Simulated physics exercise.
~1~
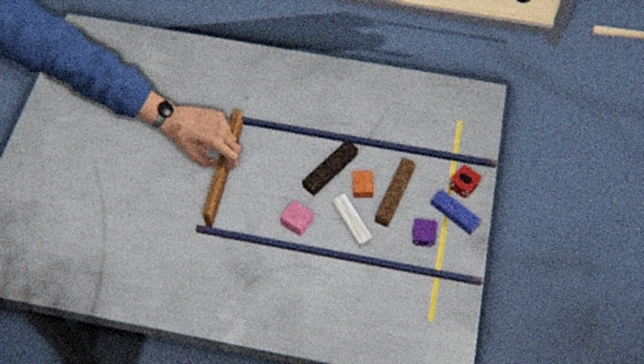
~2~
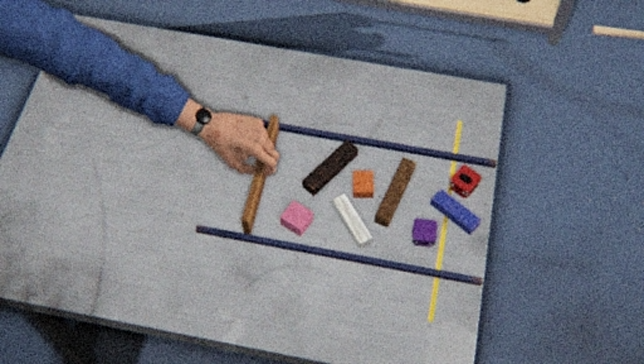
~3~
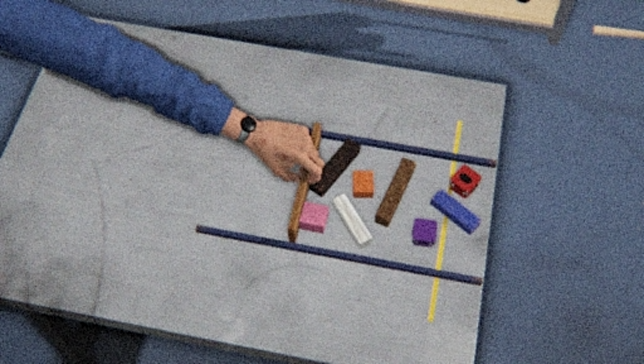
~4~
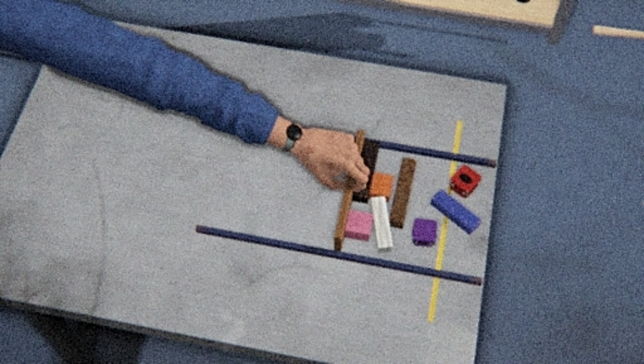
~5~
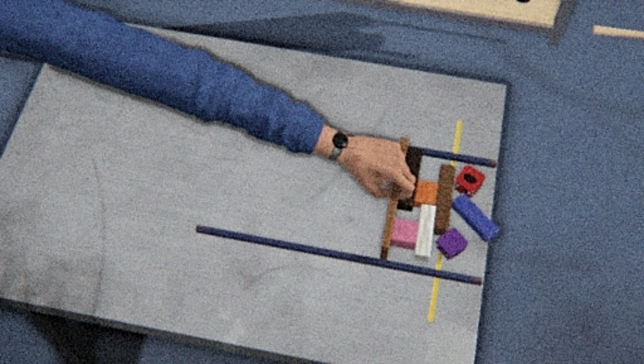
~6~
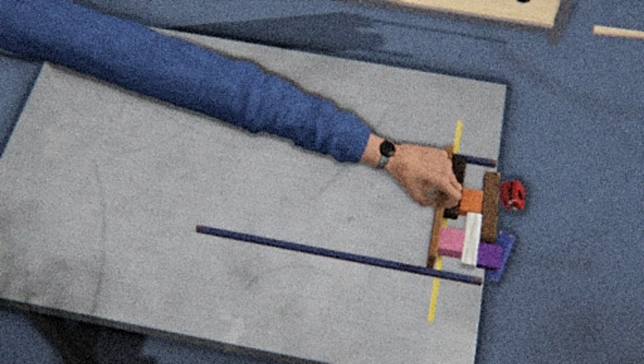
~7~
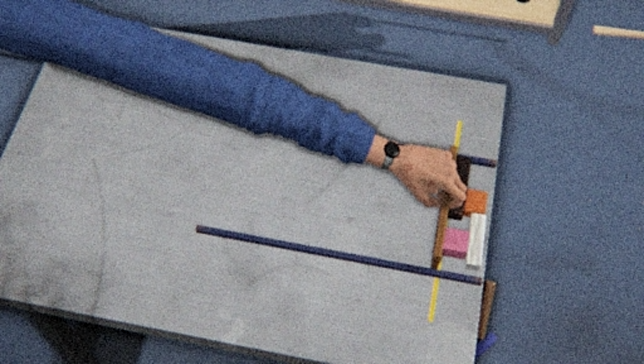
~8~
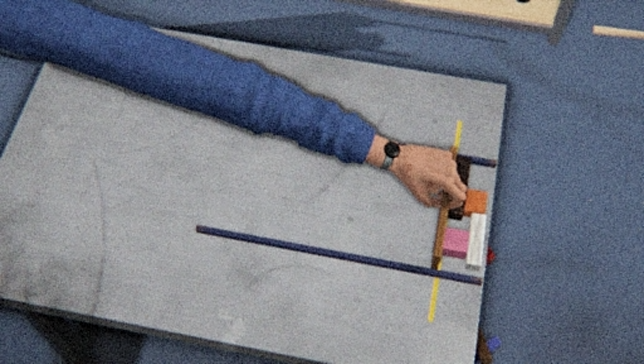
In this clip, a hand slides an upright wooden bar rightward between two dark rails, gathering colourful blocks and pushing them along until it stops at the yellow tape. The red, blue, purple and brown pieces fall off the edge, while the black, orange, pink and white ones remain.
